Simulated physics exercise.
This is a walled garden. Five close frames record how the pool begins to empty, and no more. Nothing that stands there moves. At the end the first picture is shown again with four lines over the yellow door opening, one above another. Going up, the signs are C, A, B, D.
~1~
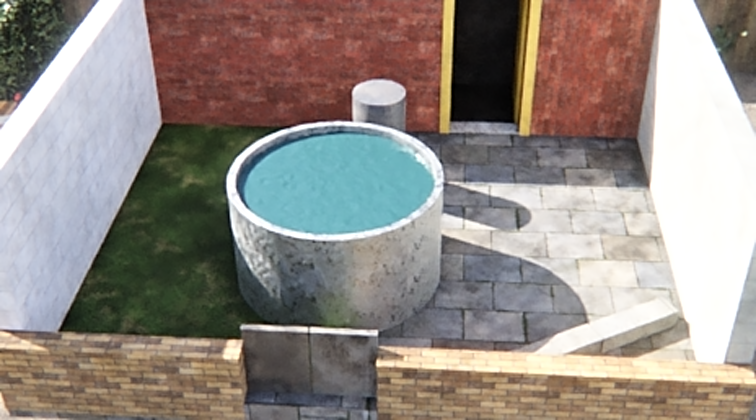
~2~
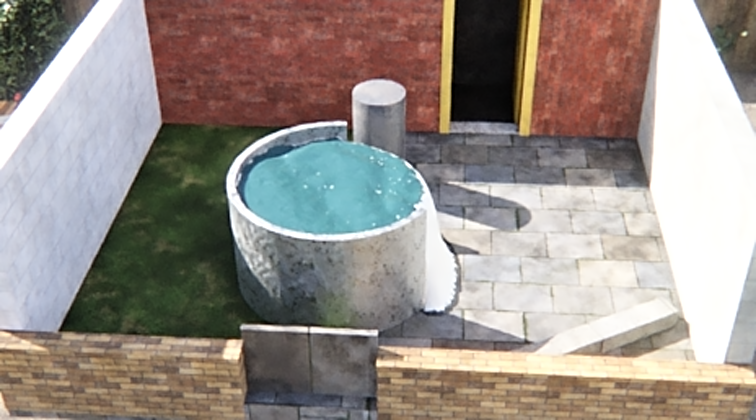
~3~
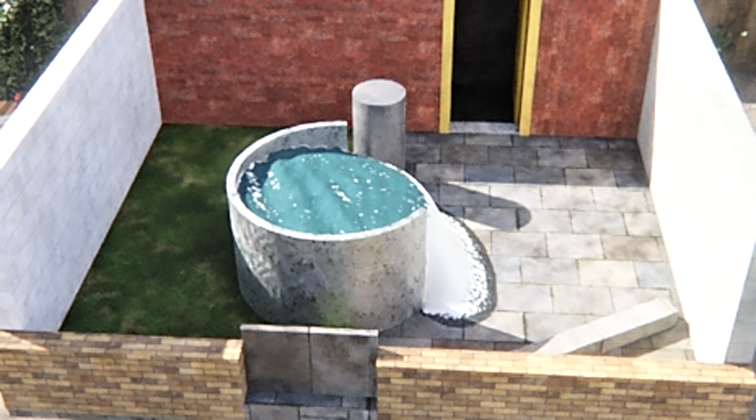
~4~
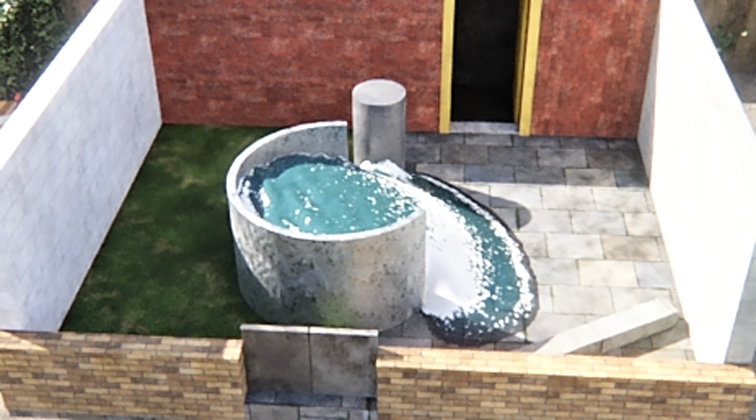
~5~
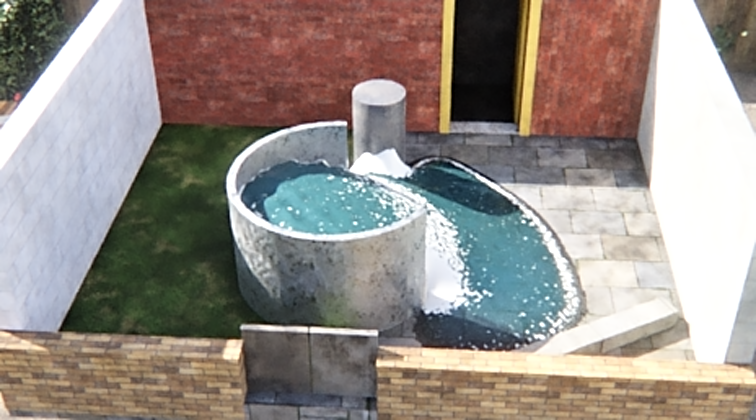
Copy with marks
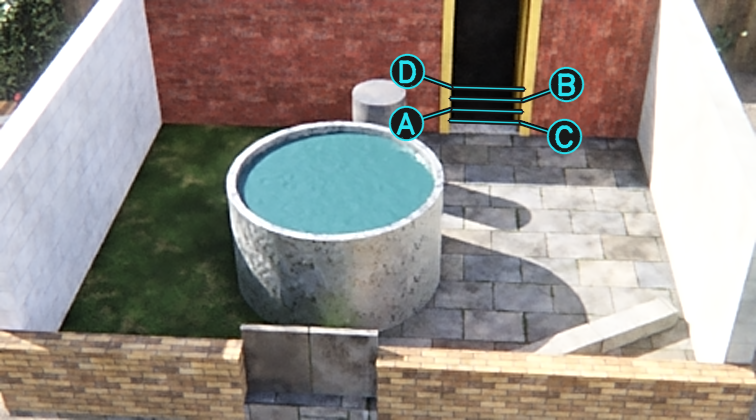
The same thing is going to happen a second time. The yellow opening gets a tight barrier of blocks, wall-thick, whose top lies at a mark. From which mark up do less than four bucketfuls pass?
Choose A.
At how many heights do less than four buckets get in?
Three.
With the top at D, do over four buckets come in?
No, not at all.
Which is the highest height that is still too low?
C.
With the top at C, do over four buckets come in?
Yes.
On the marked copy, A at (486, 110); B at (486, 99); C at (485, 121); D at (487, 88); from the bottom up C, A, B, D.
Choosing A, a splash gets over, under a bucket.
Choosing B, nothing gets over.
Choosing C, about 13 bucketfuls get in.
Choosing D, nothing gets over.
